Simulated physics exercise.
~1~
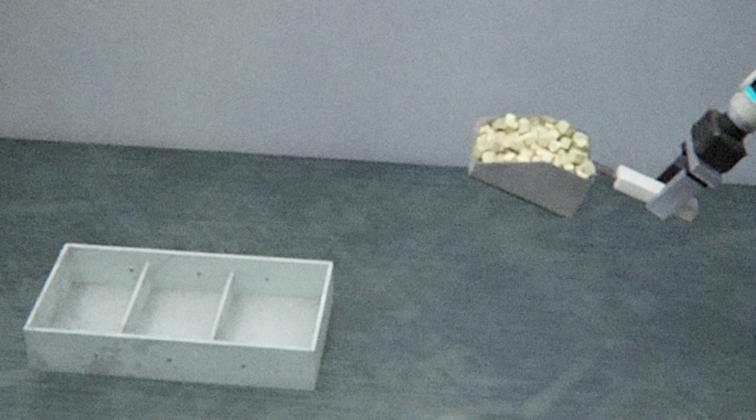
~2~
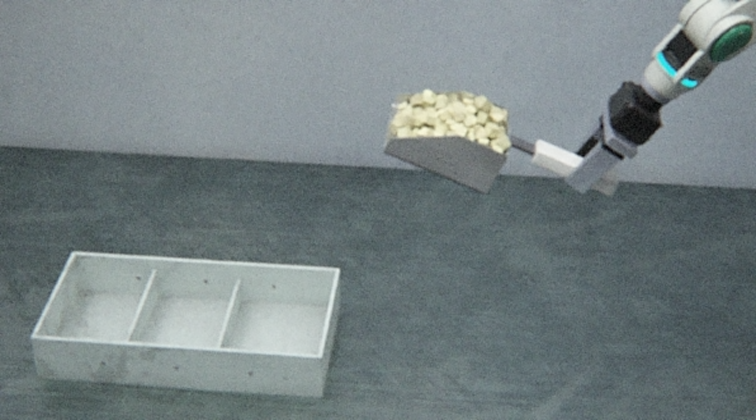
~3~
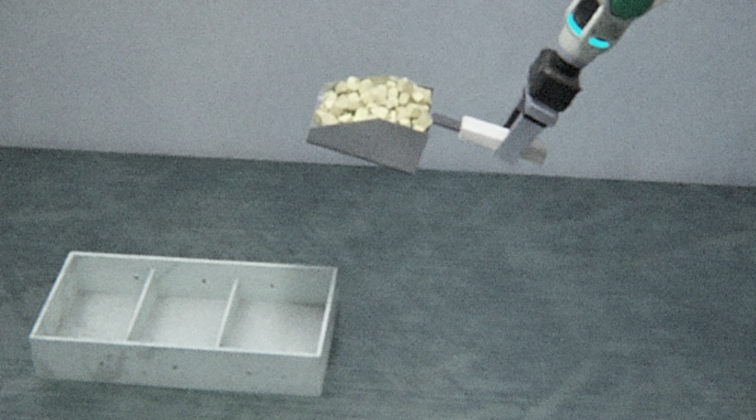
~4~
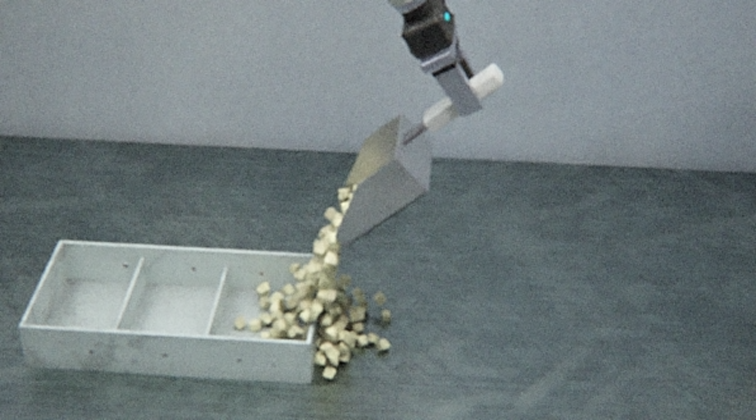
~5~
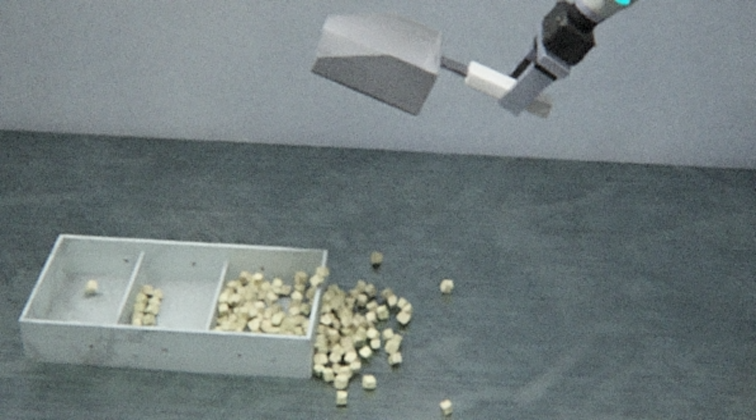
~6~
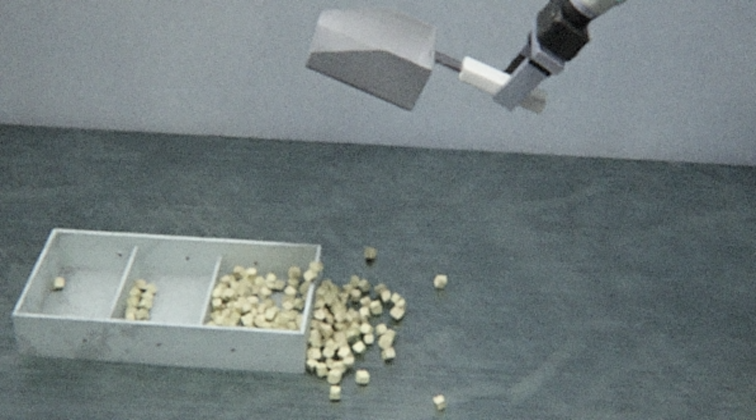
On a dark grey tabletop against a pale grey wall, seen from slightly above by a gently swaying camera, a pale open box with three compartments sits at the lower left. At the upper right, a robot arm holds a grey scoop heaped with cream-coloured vegetable dice. The arm carries the scoop left towards the box, then tips it sharply forward, pouring the dice over the box's right end. It then lifts the emptied scoop, tilts it back and stays still. Many dice lie in the right compartment, a few in the middle and one in the left, while many others lie scattered on the table beside the box.
